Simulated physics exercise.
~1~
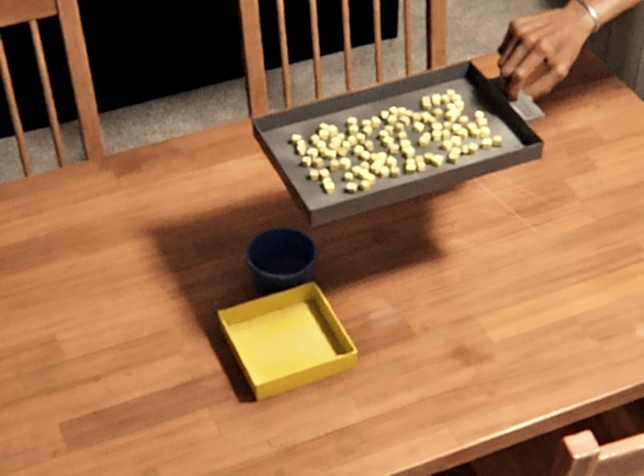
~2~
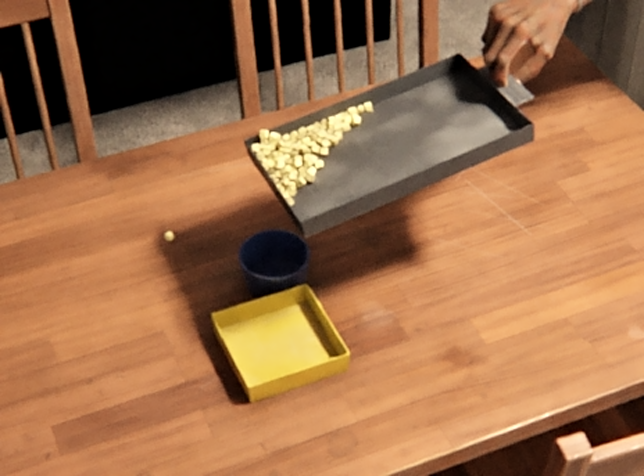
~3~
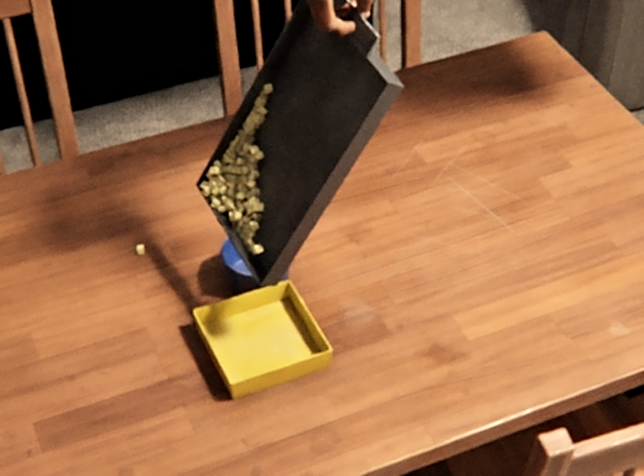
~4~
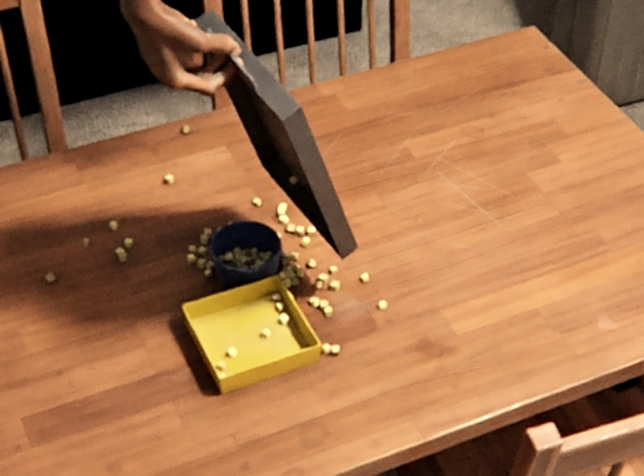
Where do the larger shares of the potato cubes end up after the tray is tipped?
The larger shares end up in the blue dish and outside the containers, scattered on the table. Only a few land in the yellow tin.
